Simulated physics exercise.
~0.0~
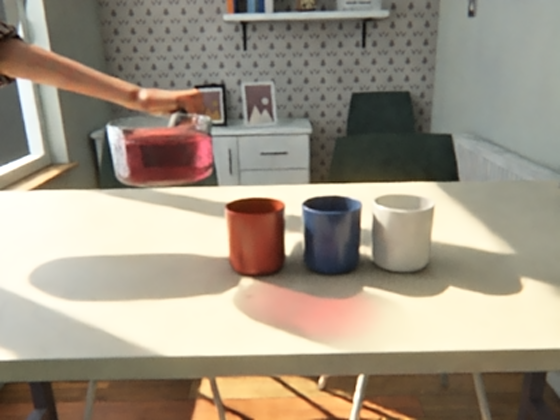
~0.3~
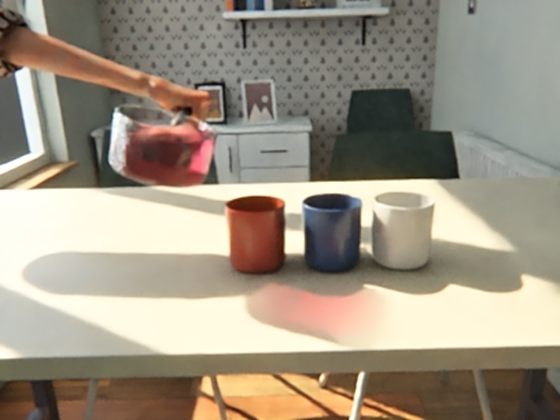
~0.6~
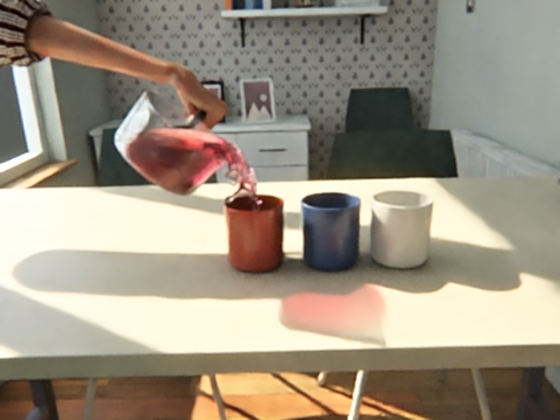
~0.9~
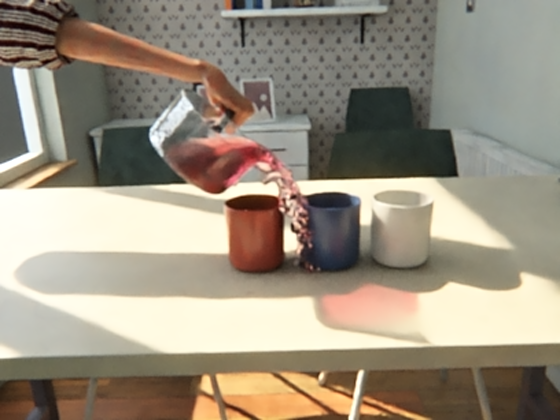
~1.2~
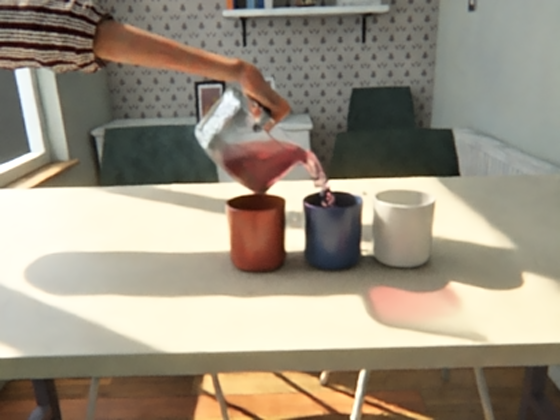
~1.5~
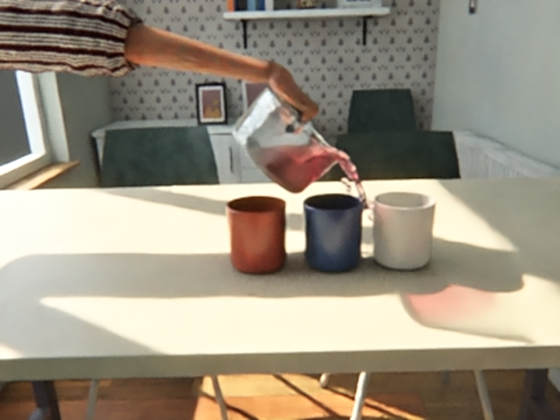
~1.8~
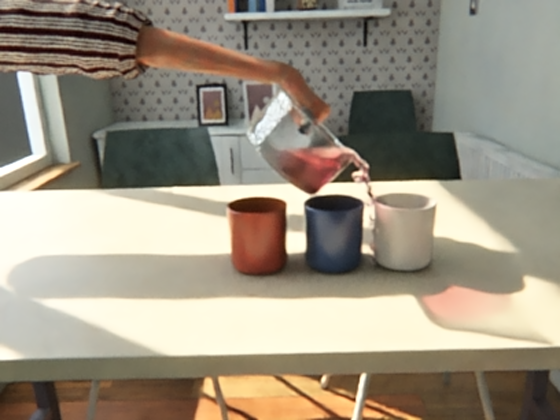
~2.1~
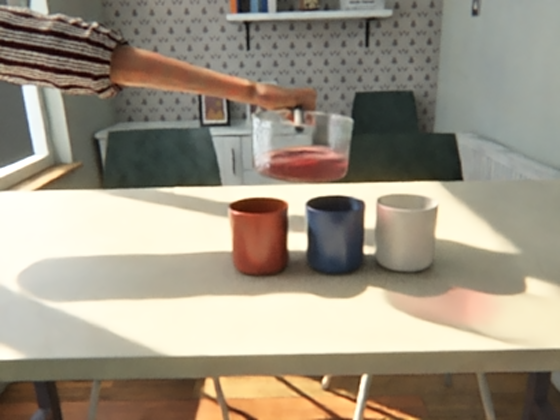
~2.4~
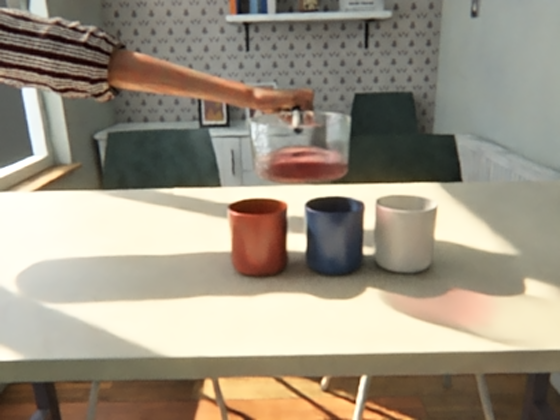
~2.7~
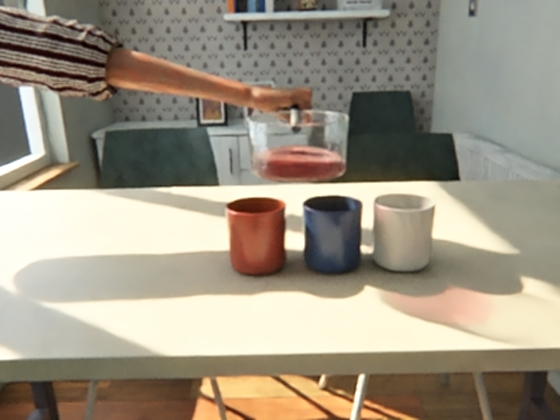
A hand tilts a clear pot, pours pink liquid across three mugs, then levels it.
